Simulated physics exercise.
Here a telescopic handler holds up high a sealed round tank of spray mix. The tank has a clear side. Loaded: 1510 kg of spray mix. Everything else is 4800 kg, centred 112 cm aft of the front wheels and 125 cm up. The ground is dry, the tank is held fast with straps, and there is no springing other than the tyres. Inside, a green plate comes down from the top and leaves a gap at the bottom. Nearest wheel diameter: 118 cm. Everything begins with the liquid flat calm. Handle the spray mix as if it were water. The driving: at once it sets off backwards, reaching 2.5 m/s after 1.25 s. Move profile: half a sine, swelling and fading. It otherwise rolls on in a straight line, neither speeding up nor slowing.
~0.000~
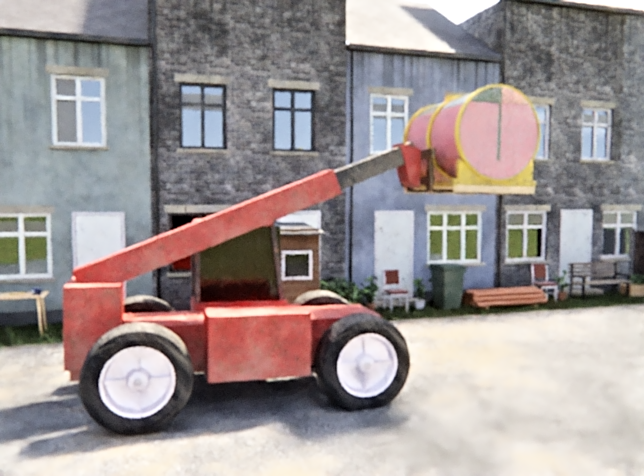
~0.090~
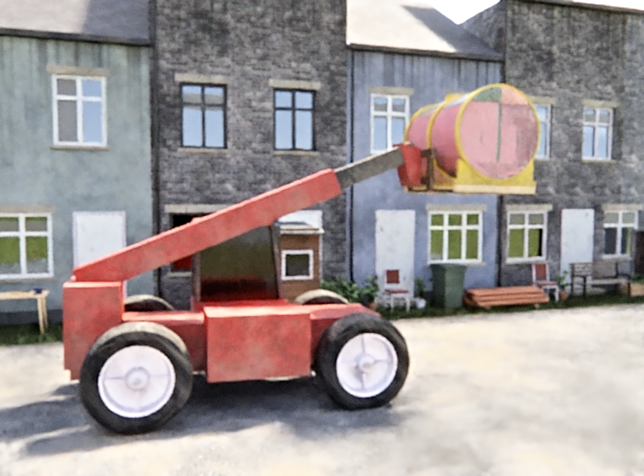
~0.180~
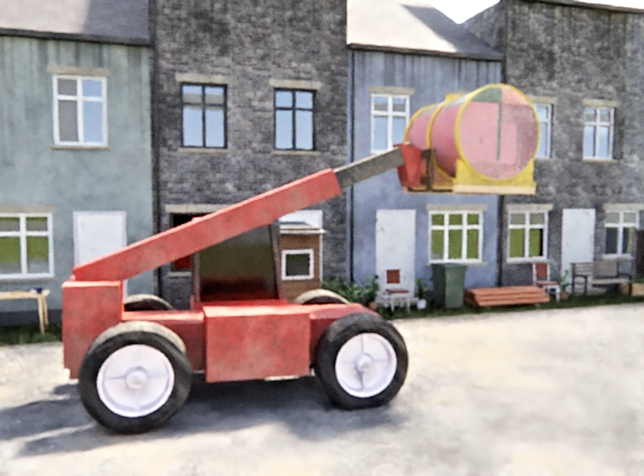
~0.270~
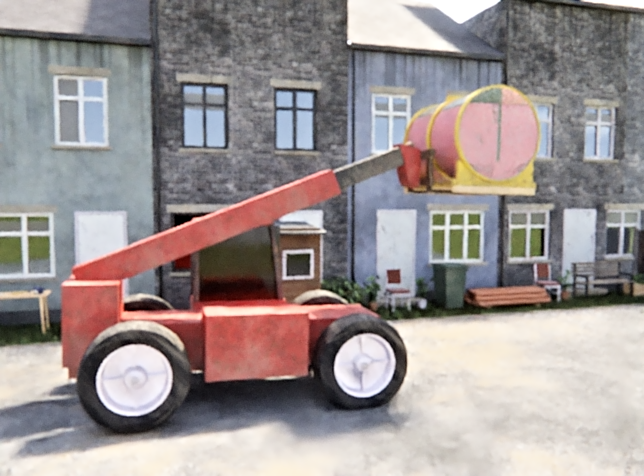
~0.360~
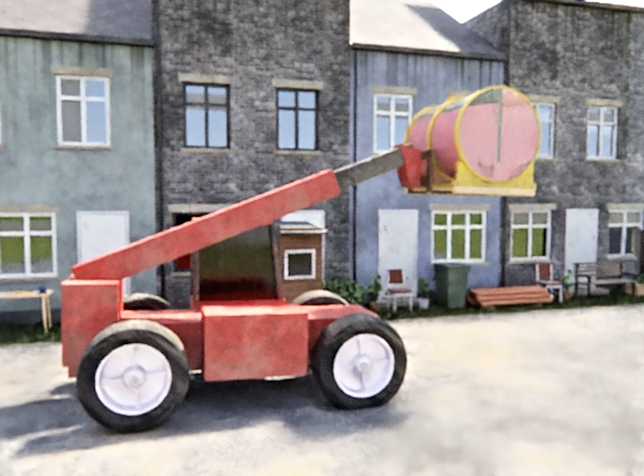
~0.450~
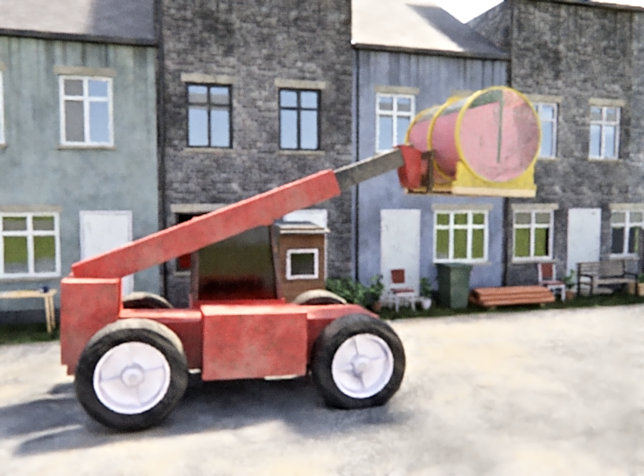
A red telehandler holding up a pink tank in a yellow frame on its raised arm crept very slightly backwards, to the left, past a row of houses, while its load barely changed.
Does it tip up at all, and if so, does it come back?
Yes, and it goes over.
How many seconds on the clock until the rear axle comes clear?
Near 0.50 seconds.
By 0.50 s the lean is 1° nose down, the rear 3 cm in the air; the liquid stands 98 cm on the front, 87 cm on the back.
By 1.05 s the lean is 7° nose down, the rear 29 cm in the air; the liquid stands 99 cm on the front, 83 cm on the back.
By 1.60 s the lean is 15° nose down, the rear 67 cm in the air; the liquid stands 98 cm on the front, 85 cm on the back.
By 2.75 s it has passed 50° nose down and is going over.
